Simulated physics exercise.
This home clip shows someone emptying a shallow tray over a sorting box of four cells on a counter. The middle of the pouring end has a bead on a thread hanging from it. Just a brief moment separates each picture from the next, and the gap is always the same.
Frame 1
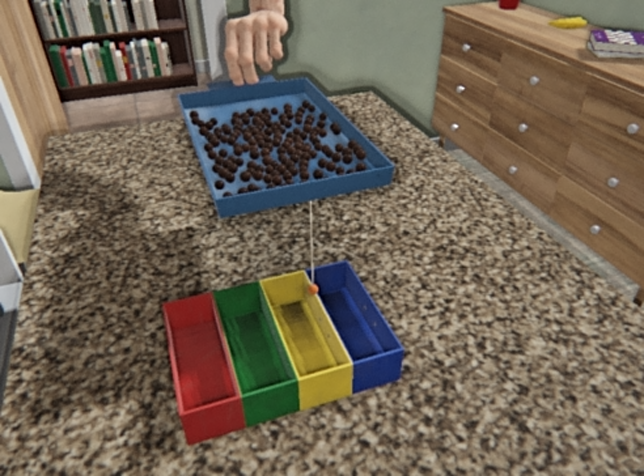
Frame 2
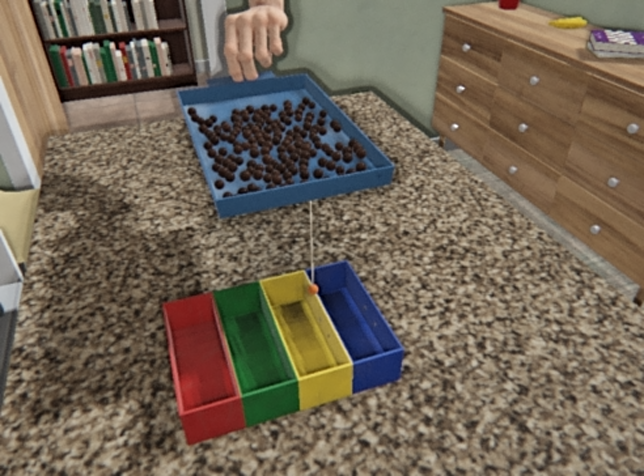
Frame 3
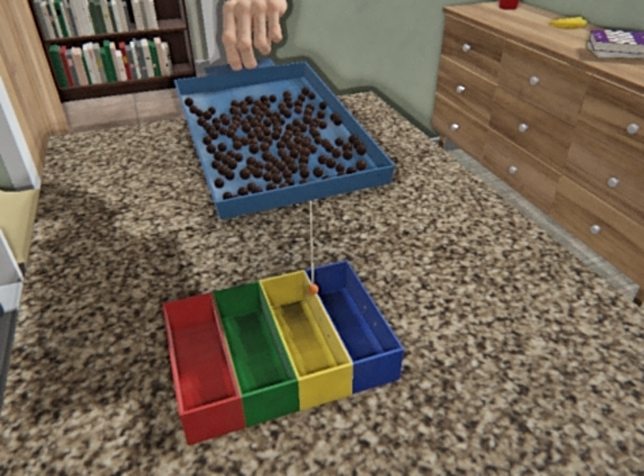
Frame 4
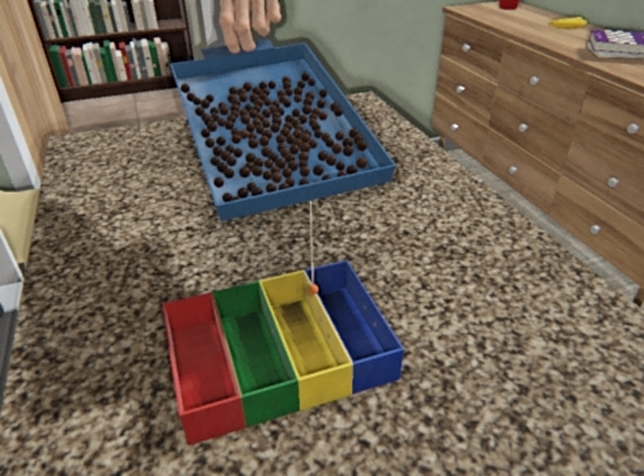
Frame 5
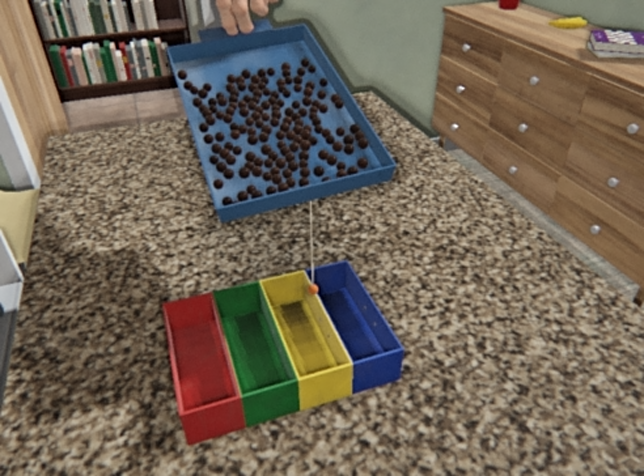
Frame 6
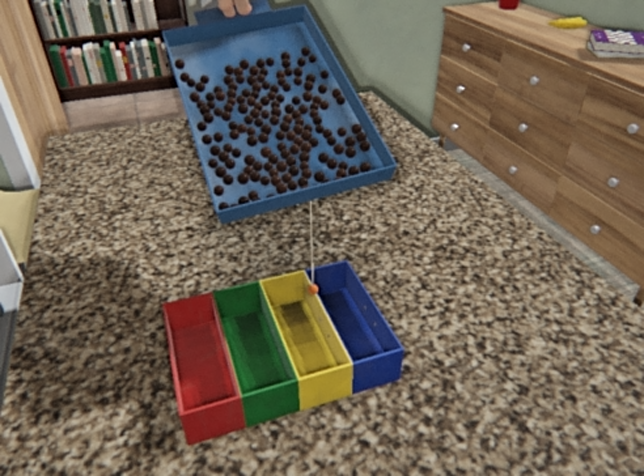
To begin with, a hand holds the far edge of a level blue tray of chocolate balls on a speckled counter, behind a red, green, yellow and blue sorting box. The hand then lifts that edge steadily, tilting the tray toward its near left corner, and the balls start shifting slightly.
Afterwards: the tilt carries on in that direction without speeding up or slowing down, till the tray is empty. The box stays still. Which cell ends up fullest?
The green cell.
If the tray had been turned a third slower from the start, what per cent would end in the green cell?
I'd expect close to 50 per cent.
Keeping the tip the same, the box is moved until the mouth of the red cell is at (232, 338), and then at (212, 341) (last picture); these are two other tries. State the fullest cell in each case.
In order of the tries: The red cell and the green cell.
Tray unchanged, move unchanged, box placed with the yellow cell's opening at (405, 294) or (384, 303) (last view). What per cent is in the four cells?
It would be roughly 20 per cent for the first and roughly 40 per cent for the second.
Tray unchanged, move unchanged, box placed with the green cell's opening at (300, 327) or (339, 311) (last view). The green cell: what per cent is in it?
20 %, then 10 %.
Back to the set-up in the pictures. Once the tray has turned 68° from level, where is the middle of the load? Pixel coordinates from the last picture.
Somewhere around pixel (275, 174) in the last picture.
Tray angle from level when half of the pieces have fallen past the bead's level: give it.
The angle is roughly 105° at that point.
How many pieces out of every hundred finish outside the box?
That comes to some 10 per cent.
Shortly afterwards, tray tipped steeply; all but a few on the tray; only a few in the green cell; a little falling or outside the box.
Next, tray tipped past a quarter turn; a little on the tray; near a third in the green cell; a little in the yellow cell; only a few in the red cell; only a few in the blue cell; near a quarter falling or outside the box.
Some moments later, tray tipped past a quarter turn; near half in the green cell; near a quarter in the yellow cell; a little in the red cell; a little in the blue cell; a little falling or outside the box.
In the end, tray tipped past a quarter turn; near half in the green cell; near a quarter in the yellow cell; a little in the red cell; a little in the blue cell; a little outside the box.
